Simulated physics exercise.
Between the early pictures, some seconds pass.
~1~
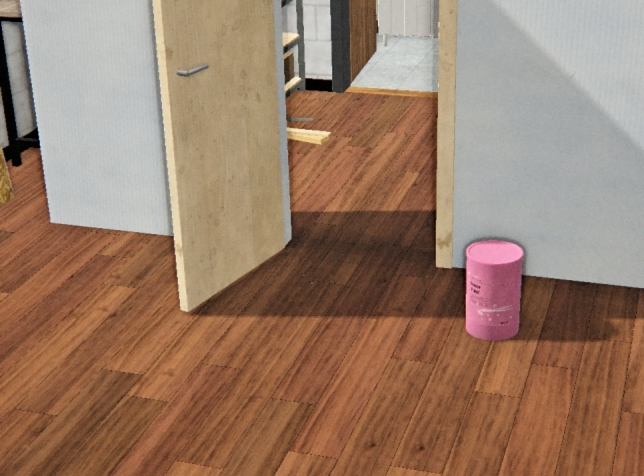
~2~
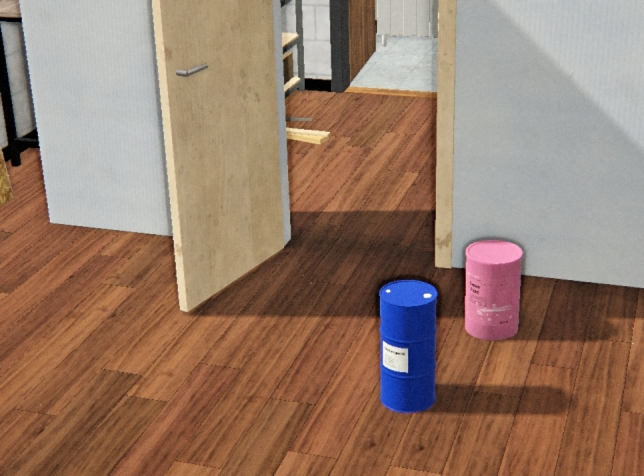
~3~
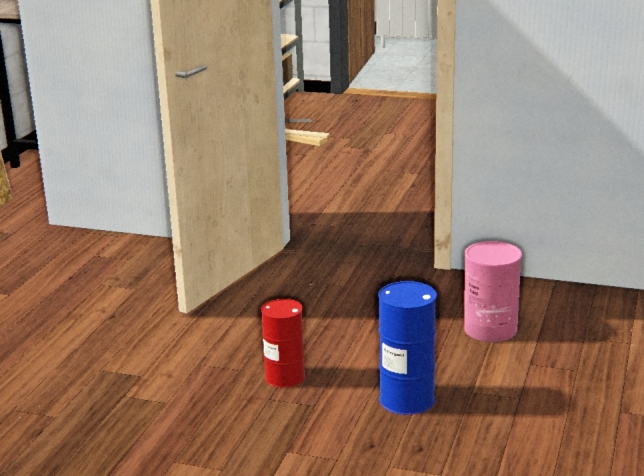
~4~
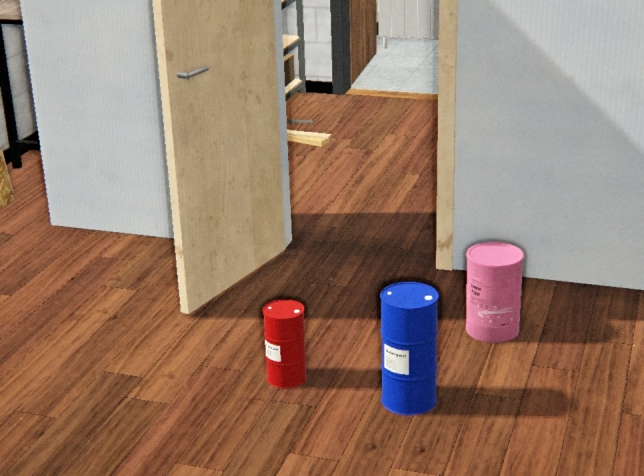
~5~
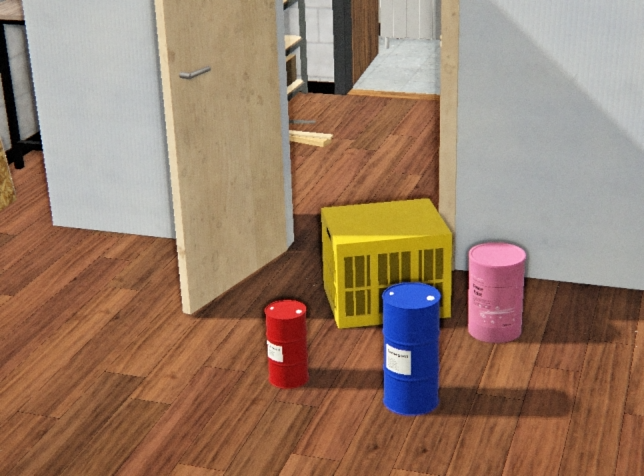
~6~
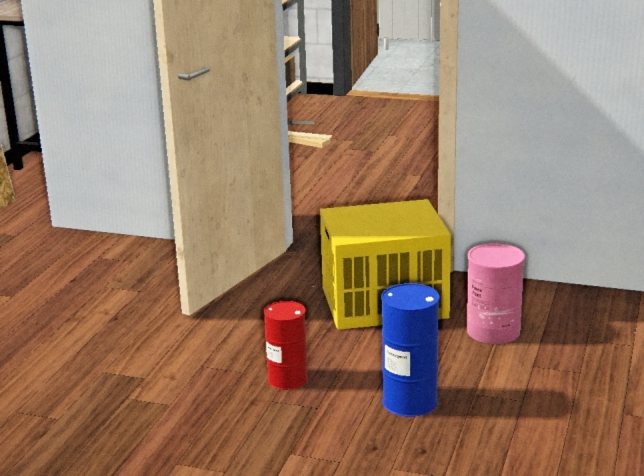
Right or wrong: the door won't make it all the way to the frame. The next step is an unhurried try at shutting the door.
Right.
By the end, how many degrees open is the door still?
It comes to about 55°.
Then, 0.70 s after the last picture, open by 86°.
Then, 1.10 s after the last picture, open by 70°.
At rest, open by 54°; all 4 in place. Seen from the same camera at the end, yellow chest near (385, 263).
